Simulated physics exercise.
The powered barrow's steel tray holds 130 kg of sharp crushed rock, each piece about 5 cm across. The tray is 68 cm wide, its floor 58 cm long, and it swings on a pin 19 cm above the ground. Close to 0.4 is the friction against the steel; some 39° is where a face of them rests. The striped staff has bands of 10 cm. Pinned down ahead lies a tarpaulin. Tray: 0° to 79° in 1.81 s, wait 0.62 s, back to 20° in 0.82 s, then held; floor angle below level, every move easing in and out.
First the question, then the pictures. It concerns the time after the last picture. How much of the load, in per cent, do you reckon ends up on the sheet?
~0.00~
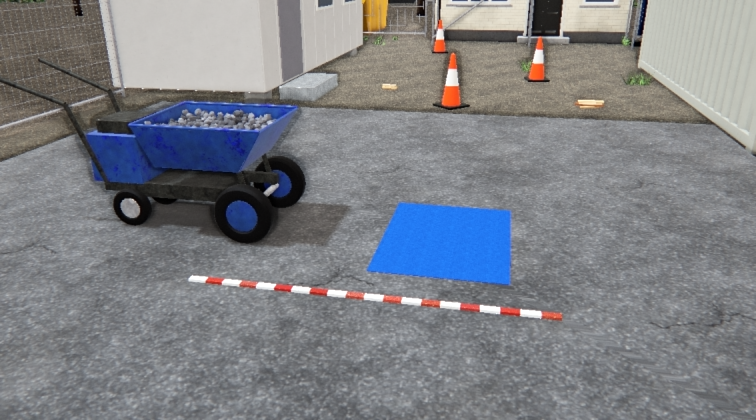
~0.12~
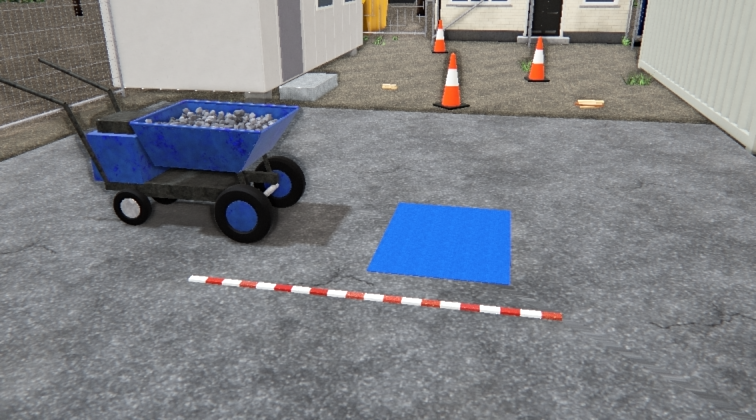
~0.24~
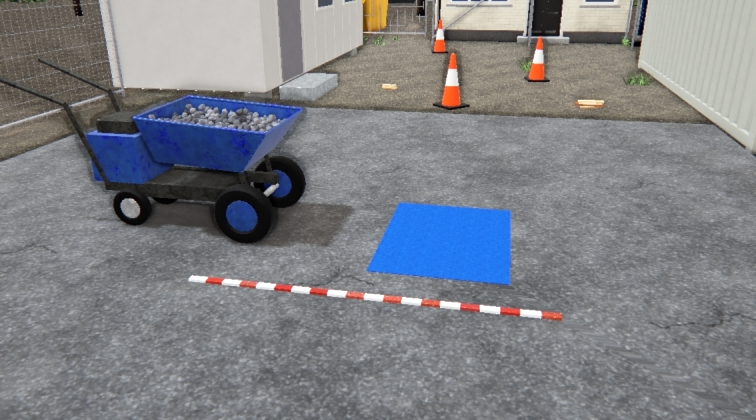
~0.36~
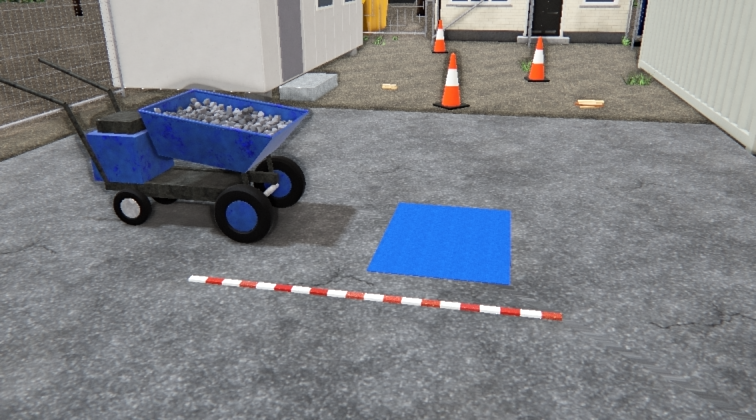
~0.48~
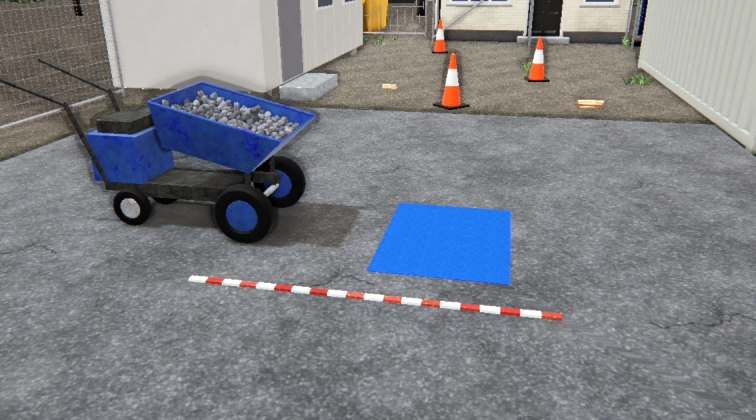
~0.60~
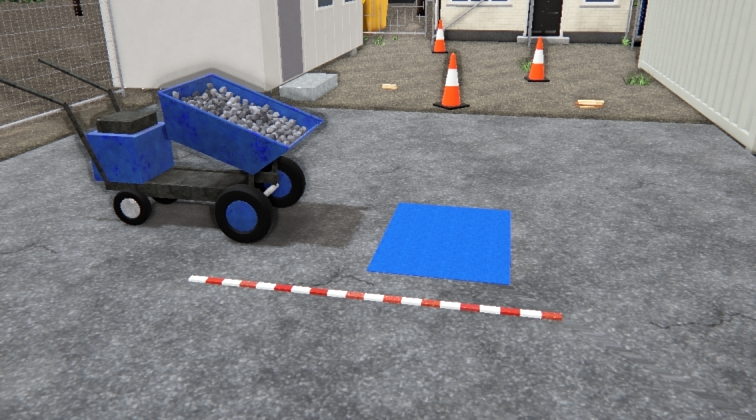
I reckon around 25 per cent.
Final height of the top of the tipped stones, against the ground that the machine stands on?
Some 20 cm above that level.
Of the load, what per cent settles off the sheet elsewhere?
Near 0 in a hundred.
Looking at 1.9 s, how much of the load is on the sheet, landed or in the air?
Roughly 10 percent of the load.
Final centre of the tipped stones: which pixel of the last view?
At about pixel (371, 225) in the last view.
After 1.4 s the floor is at 67°; 100 % in the tray; the foremost stones are at (343, 200).
After 1.9 s the floor is at 79°; 55 % in the tray, 32 % short of the sheet, 12 % on the sheet; the foremost stones are at (423, 226).
After 3.7 s the floor is at 20°; 24 % in the tray, 52 % short of the sheet, 24 % on the sheet, 1 % off the sheet elsewhere; the foremost stones are at (464, 226).
After 5.7 s the floor is at 20°; 24 % in the tray, 52 % short of the sheet, 24 % on the sheet, 1 % off the sheet elsewhere; the foremost stones are at (464, 226).
